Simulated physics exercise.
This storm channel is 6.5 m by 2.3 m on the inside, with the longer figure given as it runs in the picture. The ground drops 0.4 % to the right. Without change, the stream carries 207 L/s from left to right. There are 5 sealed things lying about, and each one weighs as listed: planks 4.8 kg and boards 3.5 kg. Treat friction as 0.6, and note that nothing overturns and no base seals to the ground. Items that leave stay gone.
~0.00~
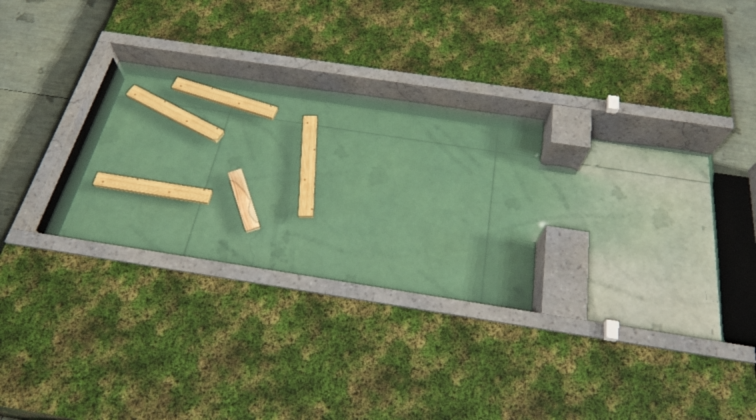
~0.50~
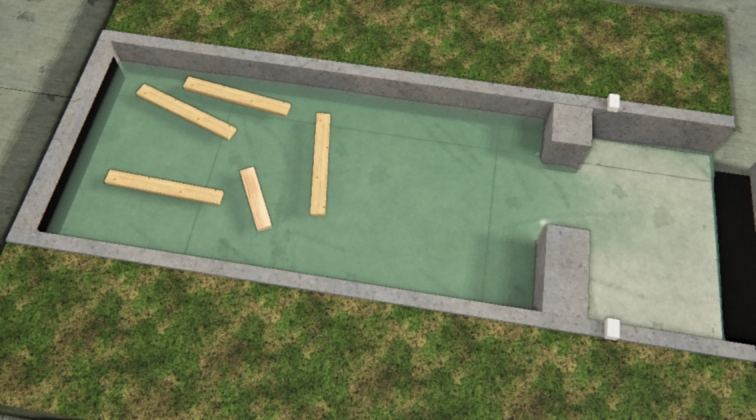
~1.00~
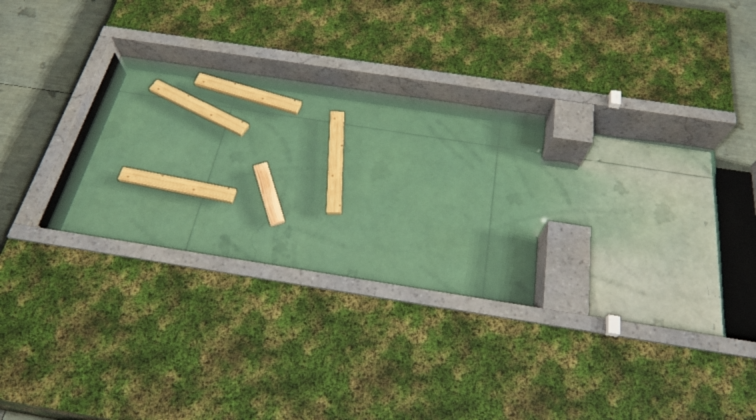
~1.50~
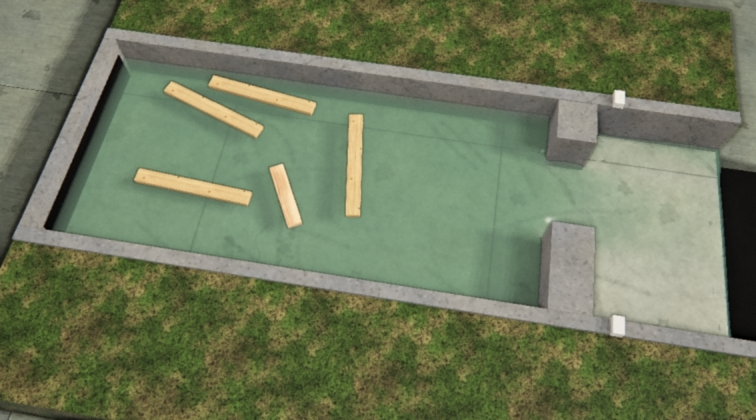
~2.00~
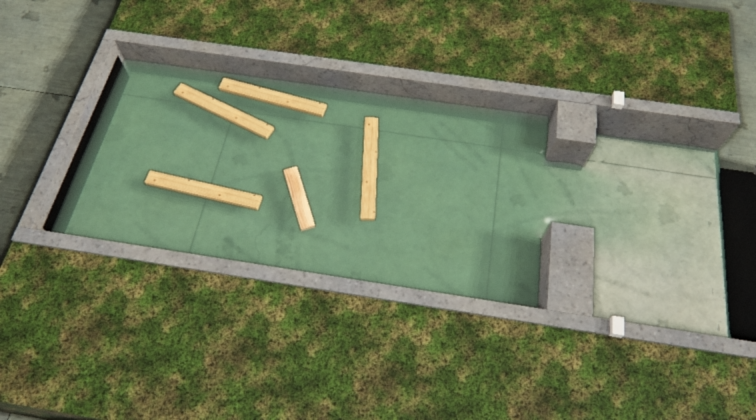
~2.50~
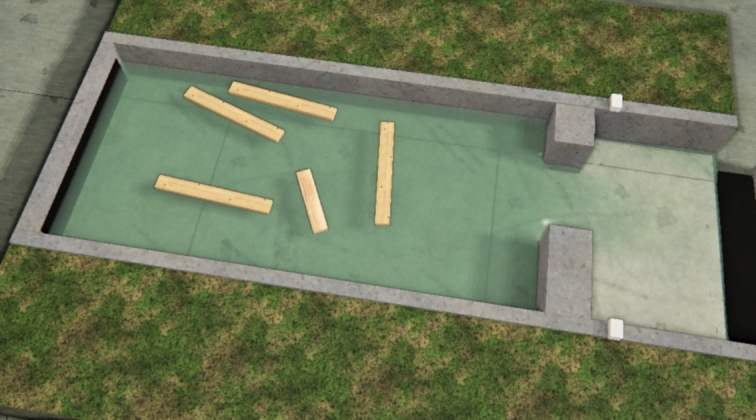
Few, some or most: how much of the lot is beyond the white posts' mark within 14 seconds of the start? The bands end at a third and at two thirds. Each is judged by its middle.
It is less than a third.
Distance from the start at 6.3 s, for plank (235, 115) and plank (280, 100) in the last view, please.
Going in order, that's 150 cm then 150 cm.
After 3.5 s 0 of 5 are over the mark; 5 afloat.
After 6.3 s 0 of 5 are over the mark; 5 afloat.
After 10.0 s 0 of 5 are over the mark; 5 afloat.
After 14.0 s 0 of 5 are over the mark; 5 afloat.
